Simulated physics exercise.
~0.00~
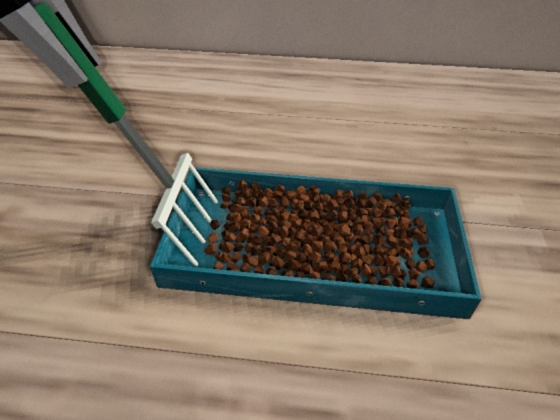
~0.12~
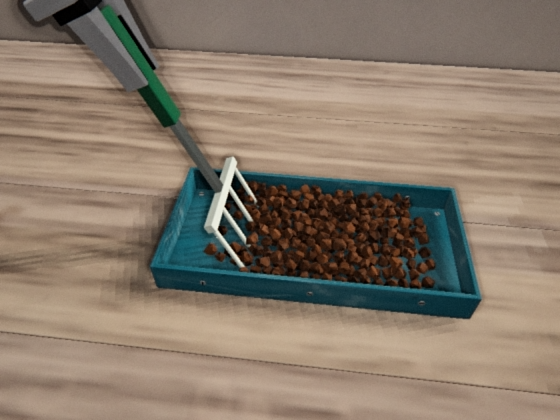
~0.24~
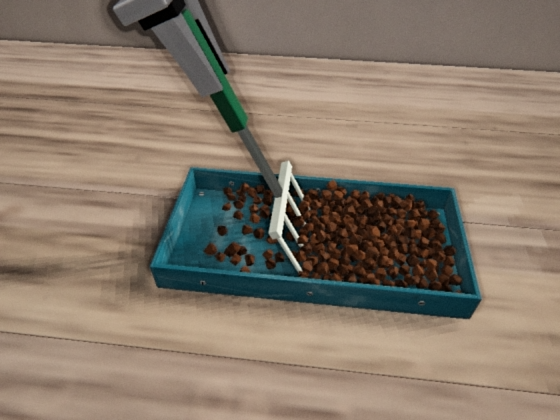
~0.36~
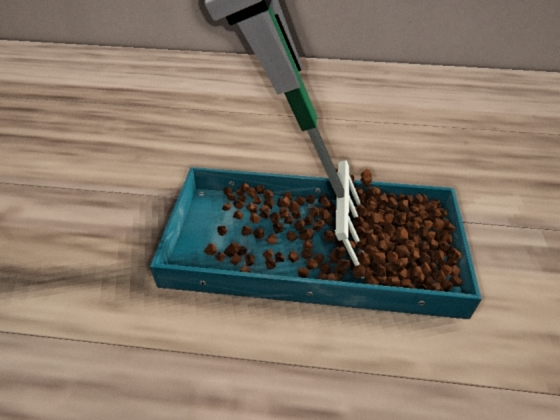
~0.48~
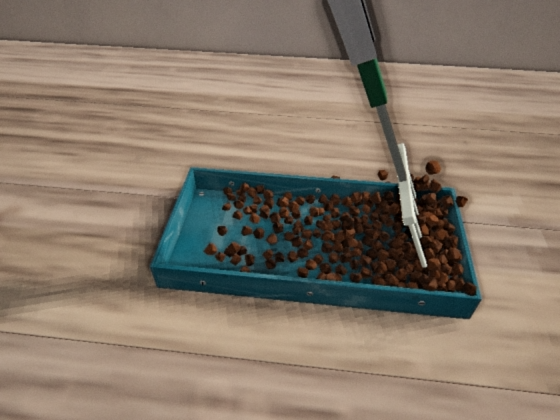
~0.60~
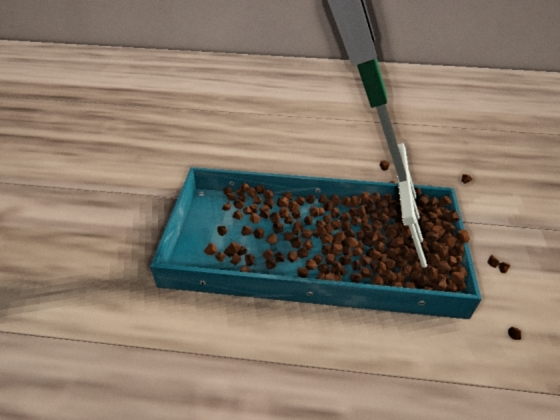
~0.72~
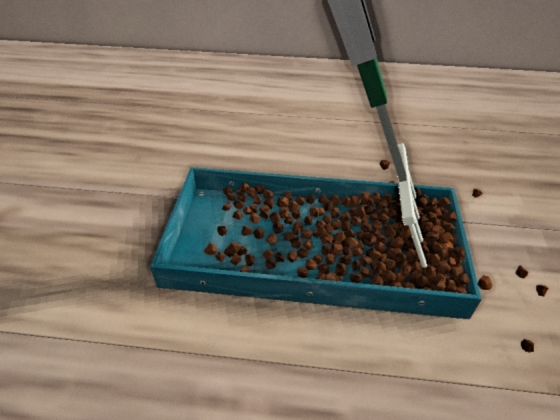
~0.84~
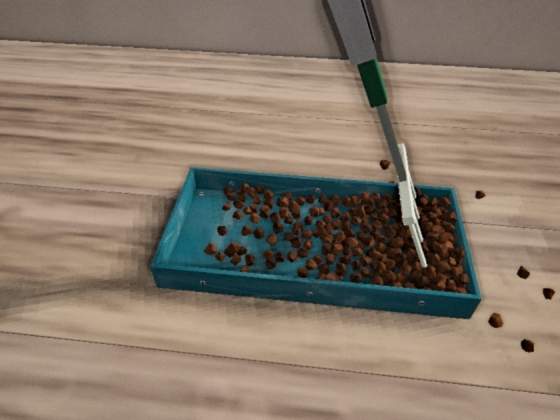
A white fork held by a robot arm raked through brown pellets in a shallow teal tray, pushing them rightward into a heap, then stopped near the right end as a few spilled over and came to rest on the wooden surface.
